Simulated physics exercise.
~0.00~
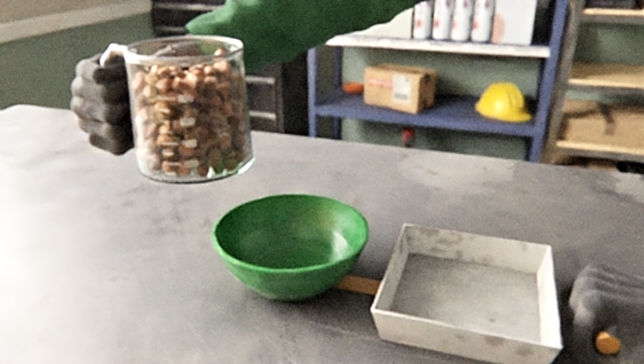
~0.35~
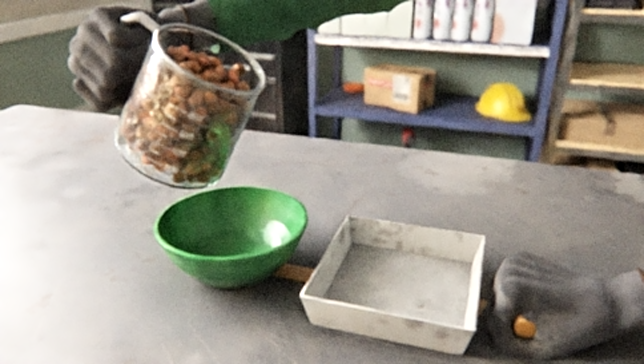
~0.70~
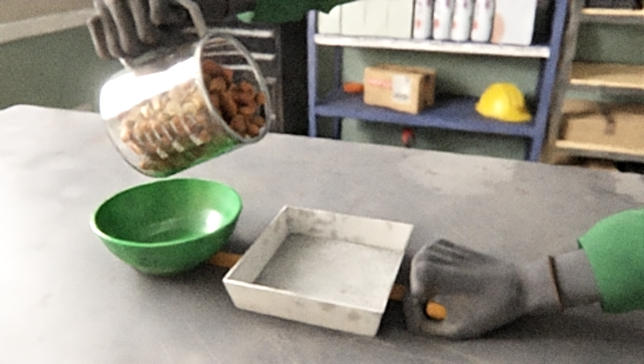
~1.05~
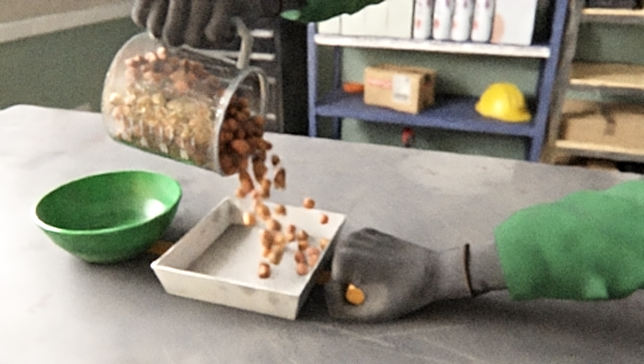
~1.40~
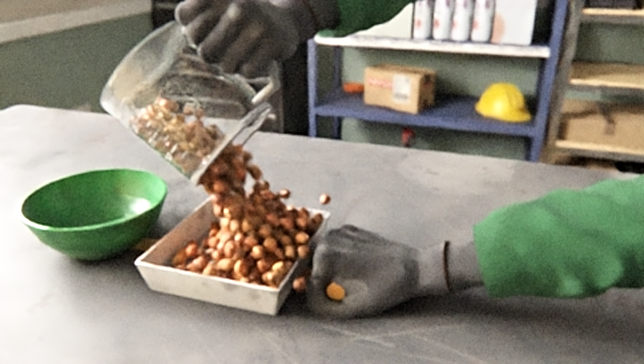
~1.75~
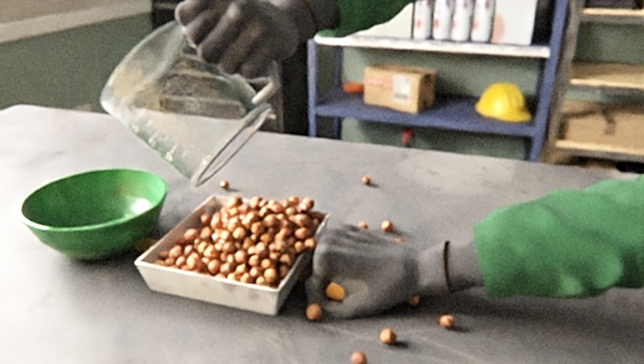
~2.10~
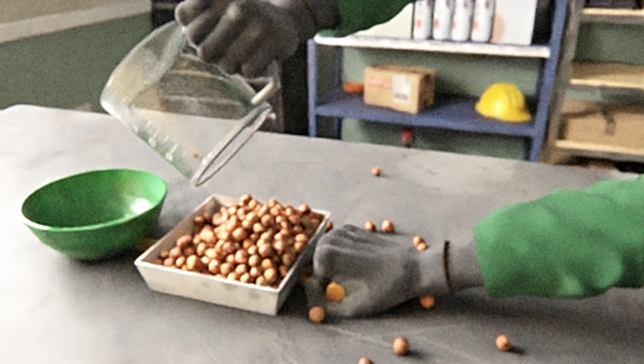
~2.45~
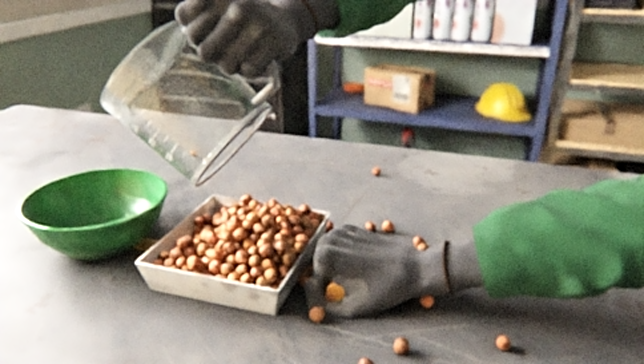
A gloved worker slides joined dishes left and pours hazelnuts into the white tin, spilling some.
